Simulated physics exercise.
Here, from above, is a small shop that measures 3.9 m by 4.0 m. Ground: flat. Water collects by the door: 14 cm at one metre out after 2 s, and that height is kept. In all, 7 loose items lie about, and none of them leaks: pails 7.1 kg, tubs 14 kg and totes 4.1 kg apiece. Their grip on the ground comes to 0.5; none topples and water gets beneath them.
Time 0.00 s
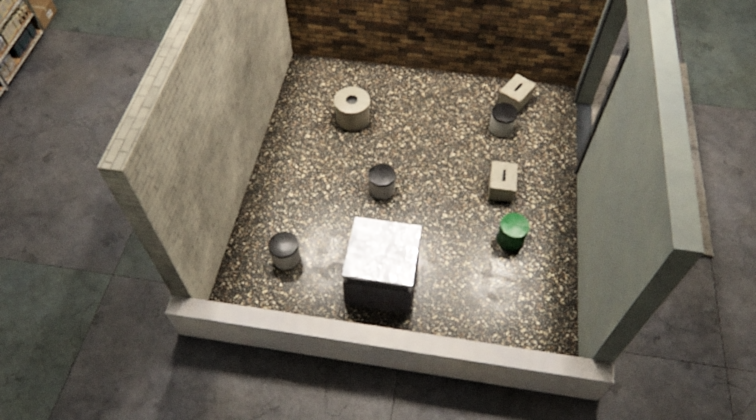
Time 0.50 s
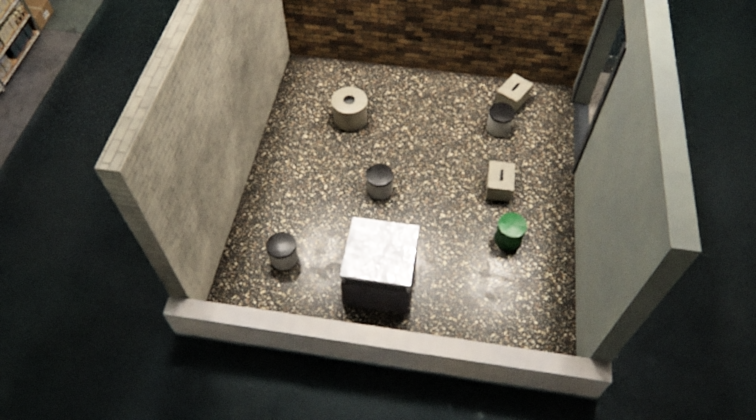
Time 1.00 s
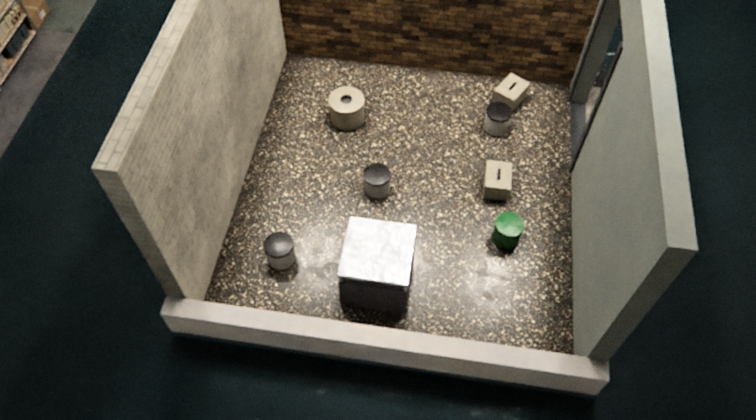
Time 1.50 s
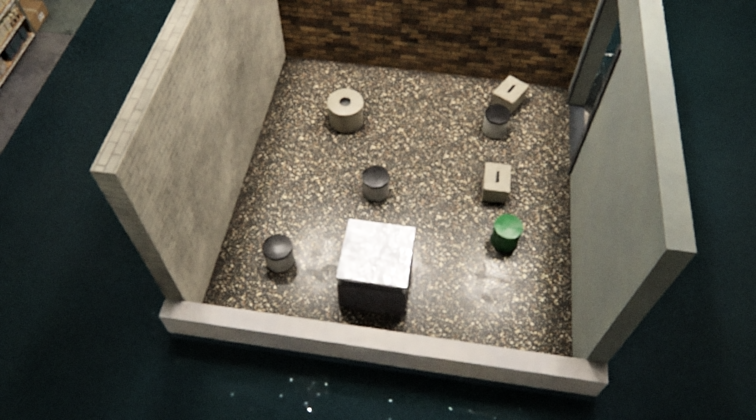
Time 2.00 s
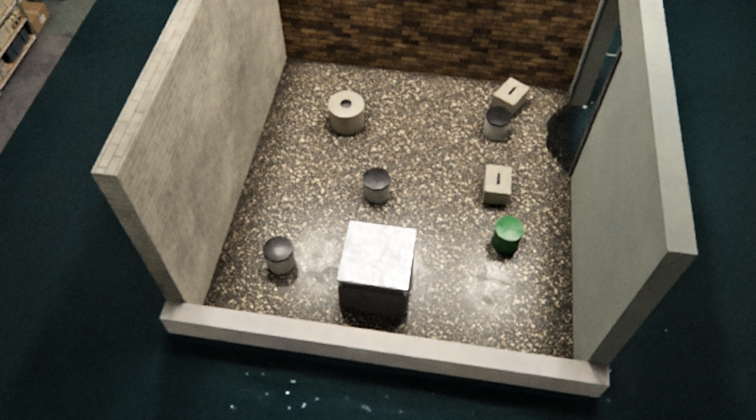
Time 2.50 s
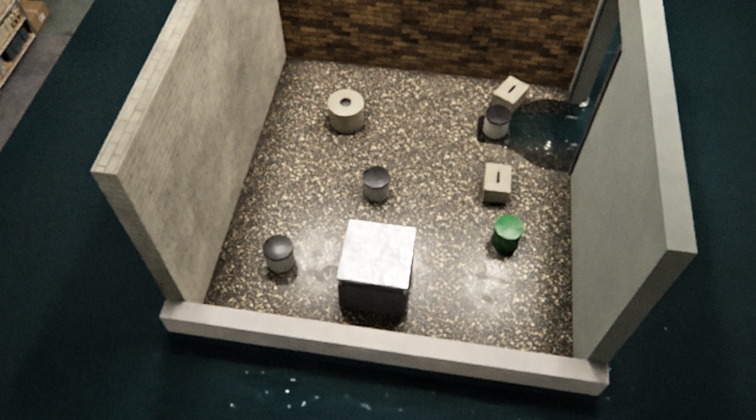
In a small walled room seen from above, dark water surrounded the outside, then seeped in through the opening on the right and spread toward the nearby stools, while the scattered items stayed put.
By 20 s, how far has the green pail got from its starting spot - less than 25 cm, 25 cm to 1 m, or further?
It'll show almost no shift.
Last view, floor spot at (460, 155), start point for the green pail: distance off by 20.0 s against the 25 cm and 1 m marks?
It creeps a little.
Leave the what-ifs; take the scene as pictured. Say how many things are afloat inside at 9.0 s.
At that time the total is 1.
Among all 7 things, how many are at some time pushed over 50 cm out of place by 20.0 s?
The number is 6.
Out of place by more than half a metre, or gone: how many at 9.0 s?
My count gives 2.
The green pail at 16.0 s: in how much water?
Near 5 cm deep.
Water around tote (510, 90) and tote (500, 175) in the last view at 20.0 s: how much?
First roughly 7 cm, second roughly 8 cm.
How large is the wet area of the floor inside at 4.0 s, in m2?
Roughly 5.5 m2 of it is wet.
After 4.0 s the green pail is near (509, 227), 0.0 m from its start, aground; 1 afloat.
After 9.0 s the green pail is near (509, 227), 0.0 m from its start, aground; 1 afloat.
After 16.0 s the green pail is near (509, 227), 0.0 m from its start, aground; 5 afloat.
After 20.0 s the green pail is near (509, 227), 0.0 m from its start, aground; 6 afloat.
